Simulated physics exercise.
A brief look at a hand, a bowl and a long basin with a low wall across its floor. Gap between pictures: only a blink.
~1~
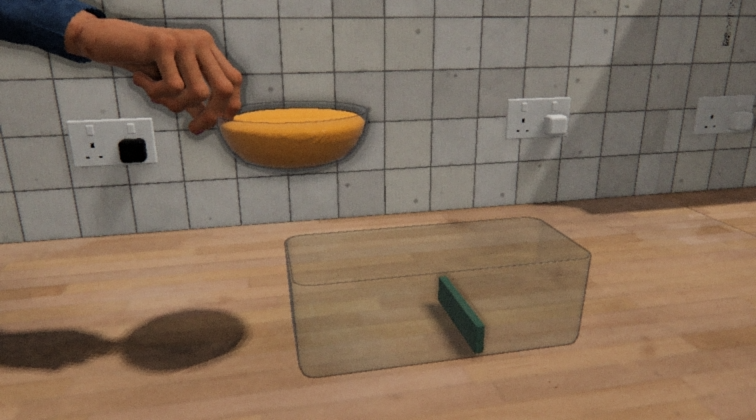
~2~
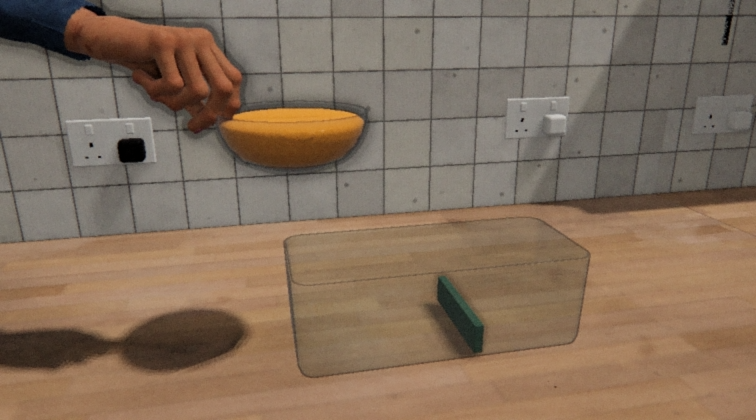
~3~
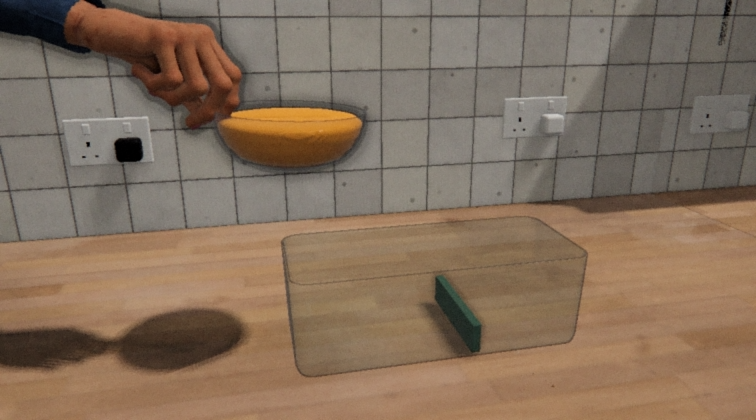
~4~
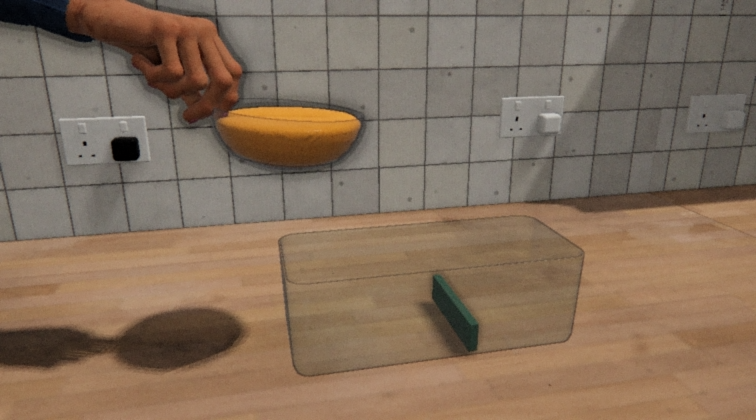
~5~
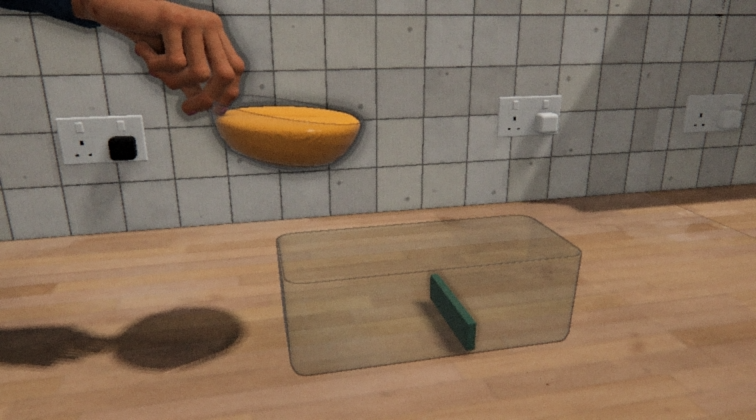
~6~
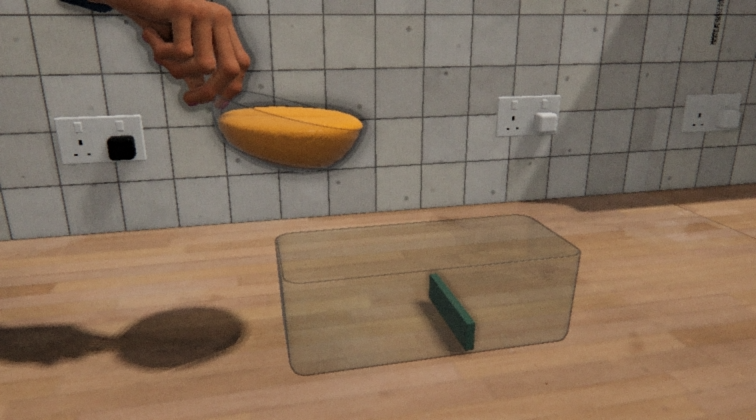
A hand in a blue sleeve reaches in from the upper left, gripping the left edge of an orange bowl above a wooden counter, seen from slightly above against a grey tiled wall with white sockets. Below sits a long, see-through basin with a low green wall across its floor. The hand slowly tilts the bowl down to the right as the view shifts very slightly.
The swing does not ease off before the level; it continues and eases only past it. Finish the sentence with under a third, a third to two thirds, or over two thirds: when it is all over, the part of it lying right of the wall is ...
... under a third.
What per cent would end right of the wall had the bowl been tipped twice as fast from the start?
Estimate: Around 20 %.
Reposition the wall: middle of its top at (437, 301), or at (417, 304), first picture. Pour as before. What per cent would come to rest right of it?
The first placement gives around 25 percent, the second 55 percent.
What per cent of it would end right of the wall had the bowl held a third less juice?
That share would be some 5 parts in a hundred.
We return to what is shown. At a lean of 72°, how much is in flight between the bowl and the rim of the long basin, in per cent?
Something like 35 per cent of it.
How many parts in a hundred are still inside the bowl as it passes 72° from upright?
About 20 per cent.
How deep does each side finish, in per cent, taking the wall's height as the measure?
The left side sits at 60 per cent and the right side at 10.
A moment on, the tilt is 72° and 20 per cent is still to pour, 42 is left of the wall and 0 right of it.
Next, the tilt is 105° and 0 per cent is still to pour, 90 is left of the wall and 7 right of it.
Then the tilt is 110° and 0 per cent is still to pour, 90 is left of the wall and 9 right of it.
Later the tilt is 110° and 0 per cent is still to pour, 90 is left of the wall and 9 right of it.
At rest 90 per cent lies left of the wall, 9 right of it and 1 outside.
